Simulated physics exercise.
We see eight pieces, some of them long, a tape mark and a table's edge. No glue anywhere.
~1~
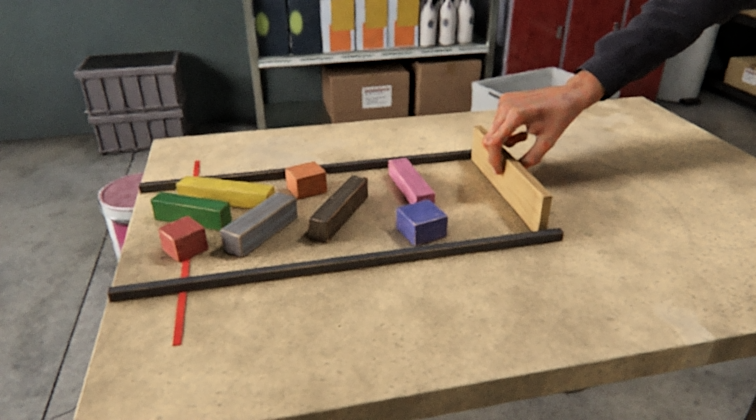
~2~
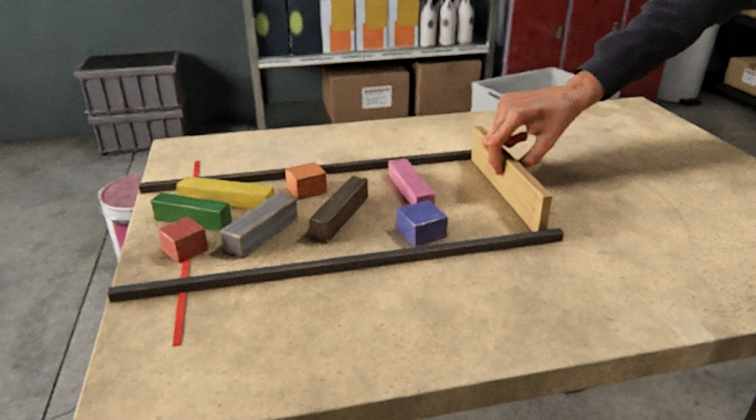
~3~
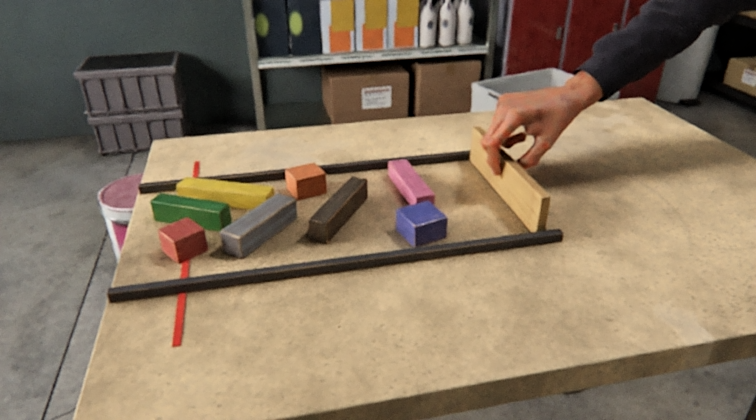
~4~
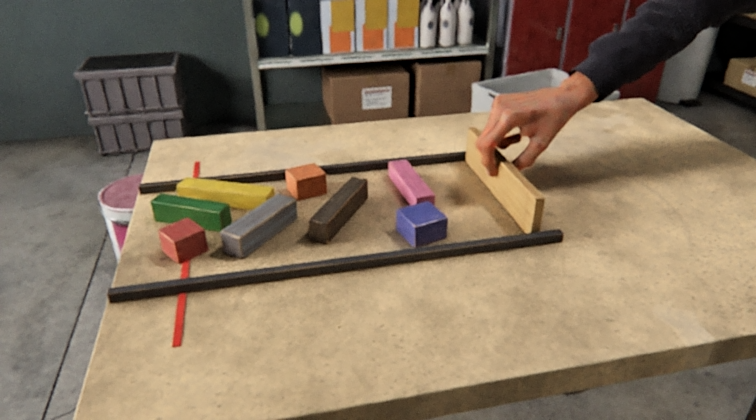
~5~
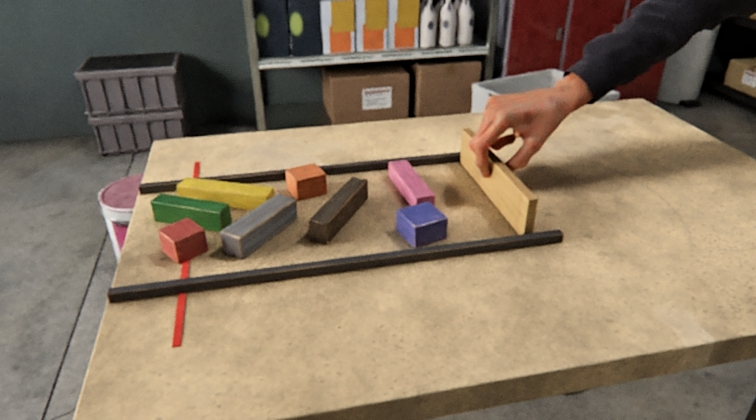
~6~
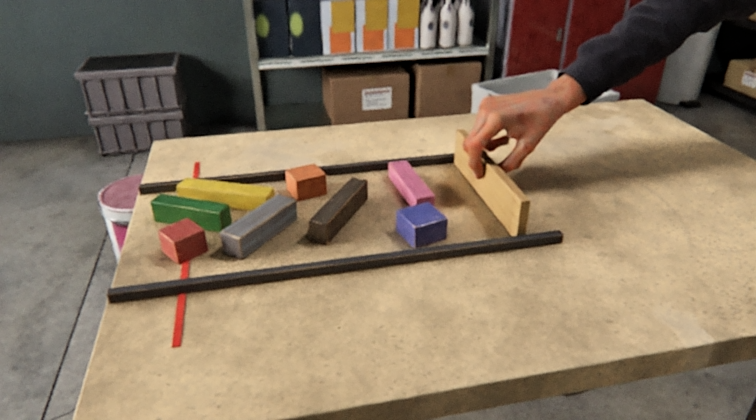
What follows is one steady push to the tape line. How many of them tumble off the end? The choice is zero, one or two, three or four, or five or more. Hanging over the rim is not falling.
In the end the number that fall off is three or four.
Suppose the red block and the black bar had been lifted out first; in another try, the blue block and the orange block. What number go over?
Fallen: 2, and 3 in the other try.
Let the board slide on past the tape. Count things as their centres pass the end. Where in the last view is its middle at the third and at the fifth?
About (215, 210), then (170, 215).
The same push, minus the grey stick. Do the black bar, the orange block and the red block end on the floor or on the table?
The black bar stays on; the orange block stays on; the red block drops off.
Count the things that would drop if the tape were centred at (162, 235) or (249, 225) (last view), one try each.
In that order 6 and 0.
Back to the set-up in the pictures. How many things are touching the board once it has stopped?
The number is 2.
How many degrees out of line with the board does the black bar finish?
Some 10 degrees.
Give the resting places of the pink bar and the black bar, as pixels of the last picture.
Near (179, 210) and (143, 231).
Early on, none off yet; red block at rest near (183, 241); green bar at rest near (191, 213); yellow bar at rest near (226, 195).
A while later, none off yet; red block at rest near (183, 241); green bar at rest near (191, 213); yellow bar at rest near (221, 194).
Further along, none off yet; red block travelled about its own width near (138, 242); green bar travelled about its own width near (137, 214); yellow bar travelled about its own width near (157, 199).
Finally, the number that fall off is three or four; lost, grey stick, yellow bar, green bar and red block.
